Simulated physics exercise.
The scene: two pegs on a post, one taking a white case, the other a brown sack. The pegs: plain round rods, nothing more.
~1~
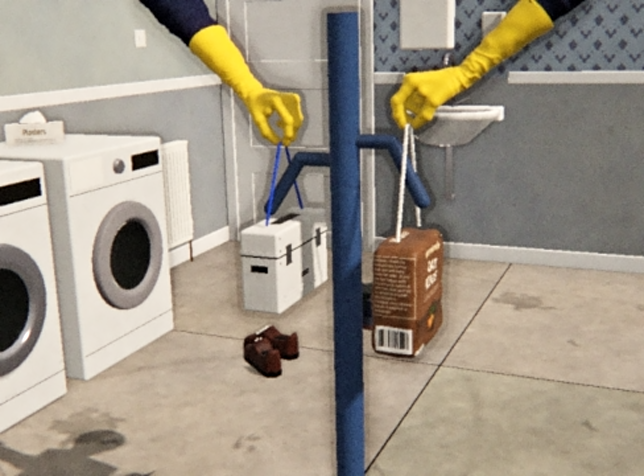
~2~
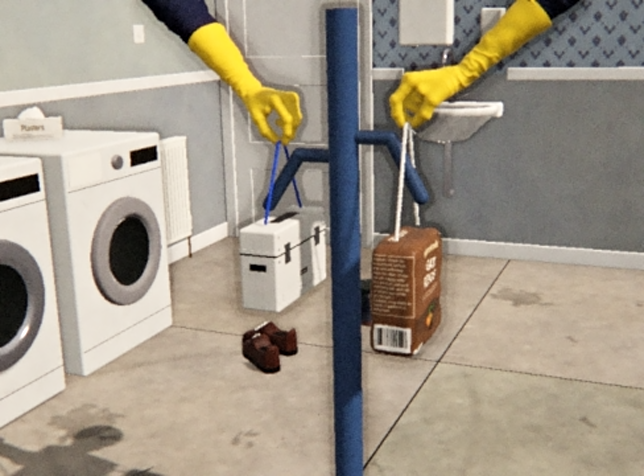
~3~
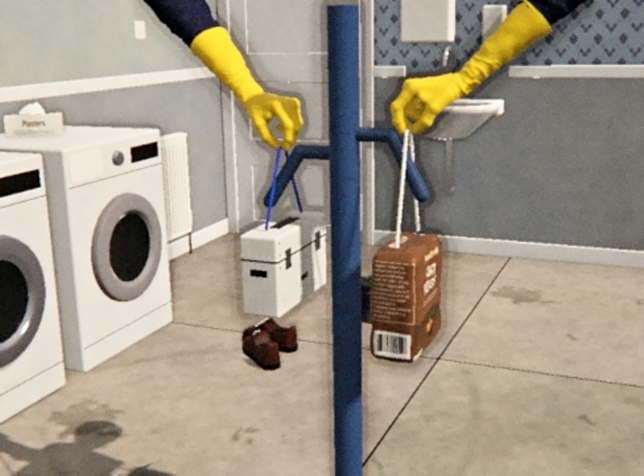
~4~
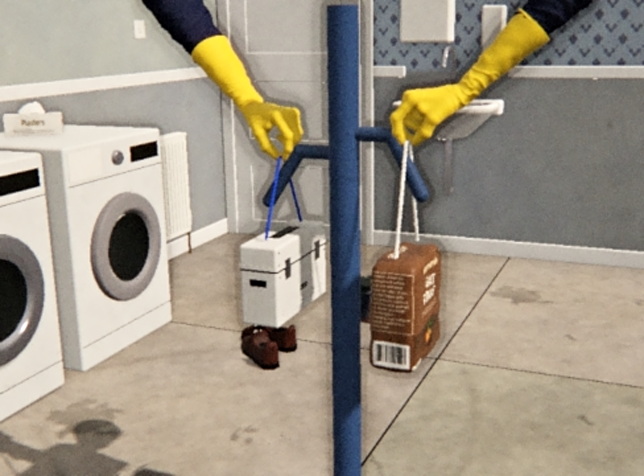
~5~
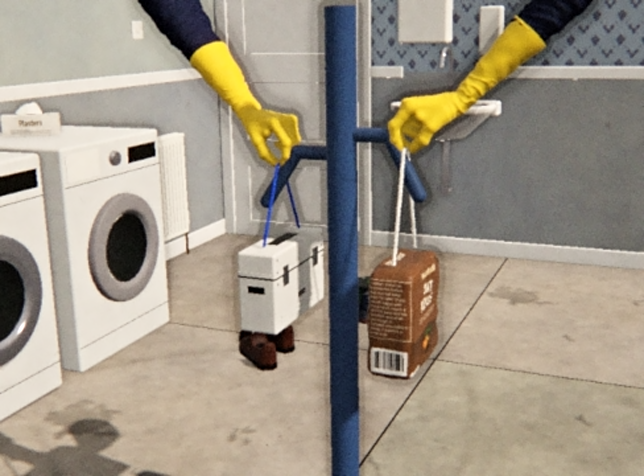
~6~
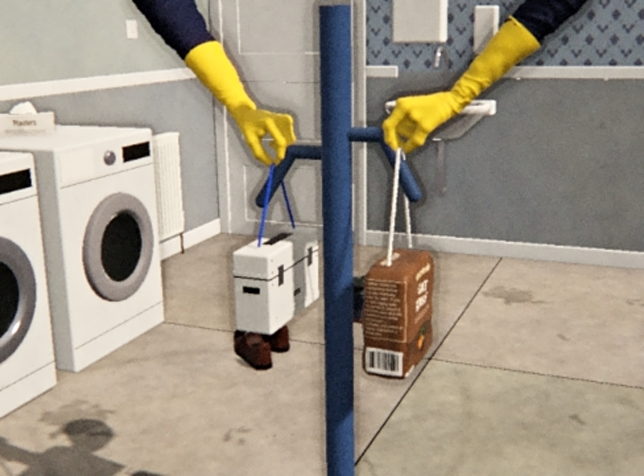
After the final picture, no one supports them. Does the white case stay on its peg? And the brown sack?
The white case - no, it falls; the brown sack - no, it falls.
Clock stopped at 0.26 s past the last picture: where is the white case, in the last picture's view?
At that moment it is at (281, 359).
Then, 0.26 s after the last picture, white case falling near (281, 358); brown sack falling near (398, 397).
Then, 0.50 s after the last picture, white case on the floor; brown sack on the floor.
At rest, white case on the floor; brown sack on the floor. The white case drops to the floor and the brown sack comes down.
